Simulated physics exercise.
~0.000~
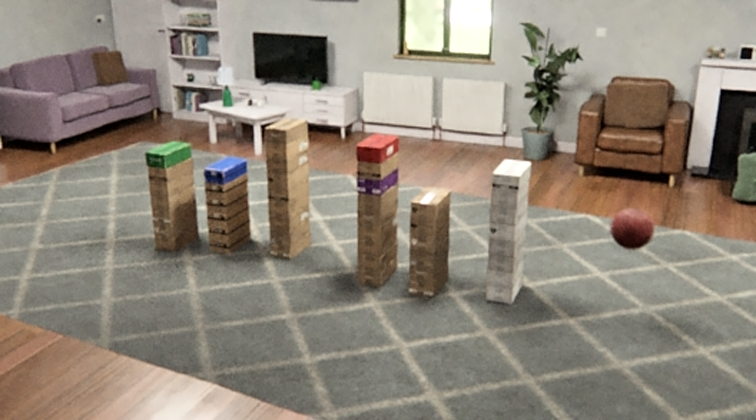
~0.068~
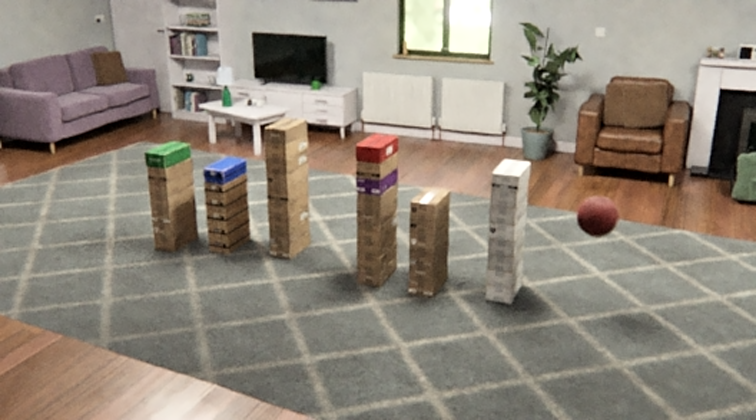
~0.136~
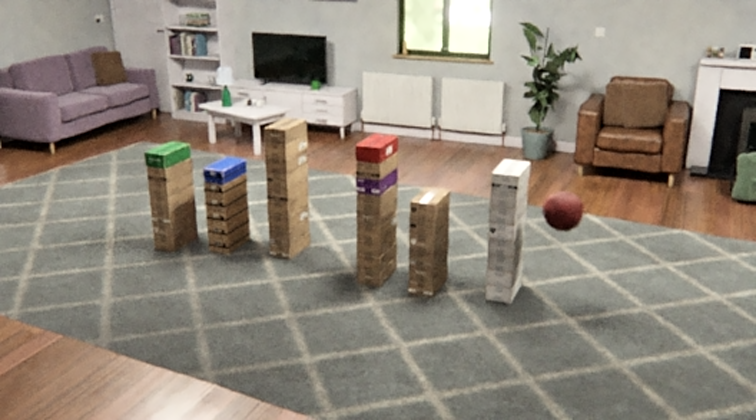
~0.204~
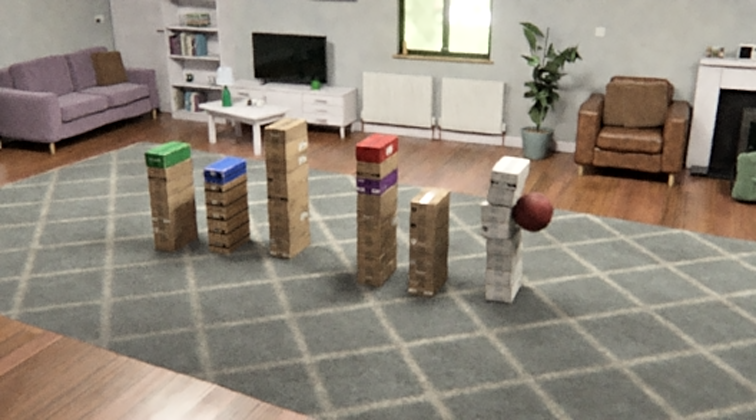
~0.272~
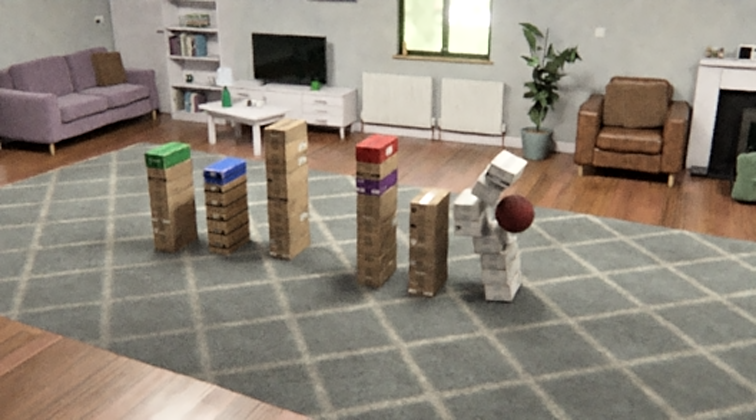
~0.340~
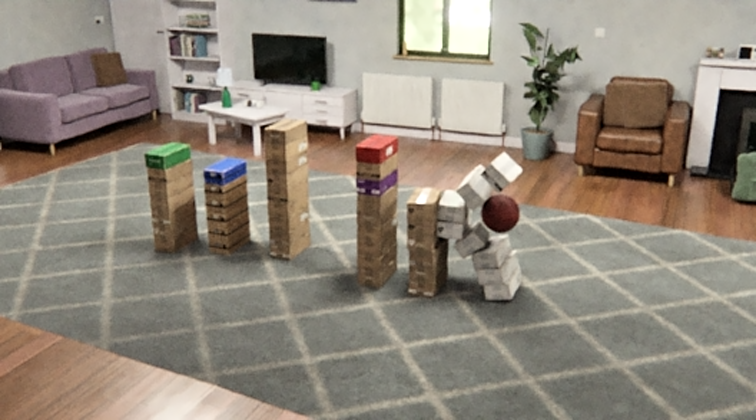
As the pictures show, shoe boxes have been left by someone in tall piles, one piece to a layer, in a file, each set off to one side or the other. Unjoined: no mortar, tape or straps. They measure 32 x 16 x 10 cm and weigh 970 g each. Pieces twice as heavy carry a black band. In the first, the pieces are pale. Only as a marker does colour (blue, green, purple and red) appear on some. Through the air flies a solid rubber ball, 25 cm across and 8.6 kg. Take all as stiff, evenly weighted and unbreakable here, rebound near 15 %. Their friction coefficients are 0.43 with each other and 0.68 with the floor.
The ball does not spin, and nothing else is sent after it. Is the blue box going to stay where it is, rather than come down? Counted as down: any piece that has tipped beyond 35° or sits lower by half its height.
Yes, it keeps its place.
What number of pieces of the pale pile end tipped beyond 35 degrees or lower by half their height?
The answer is 7 pale pieces.
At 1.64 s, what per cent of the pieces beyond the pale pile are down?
40 per cent by then.
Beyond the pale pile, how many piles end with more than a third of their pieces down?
Counted up, you get 2.
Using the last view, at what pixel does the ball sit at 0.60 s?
It should be near pixel (452, 227).
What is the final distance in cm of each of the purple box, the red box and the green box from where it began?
Net displacement, roughly: Purple ~ 120 cm, red ~ 170 cm, green ~ 0 cm.
By 0.60 s, 7 of the pale pile down; none of the 37 other boxes down, 13 disturbed; blue box unmoved; red box moved 32 mm.
By 1.10 s, 7 of the pale pile down; 12 of the 37 other boxes down; blue box unmoved; purple box tilted 43°, 15 cm lower.
By 1.64 s, 7 of the pale pile down; 14 of the 37 other boxes down; blue box unmoved; red box upside down.
When it is over (3.5 s), 7 of the pale pile down; 16 of the 37 other boxes down; blue box moved 45 mm; red box upside down; purple box on its side. In pixels of the last frame, middles, blue box near (220, 171), red box near (178, 251).
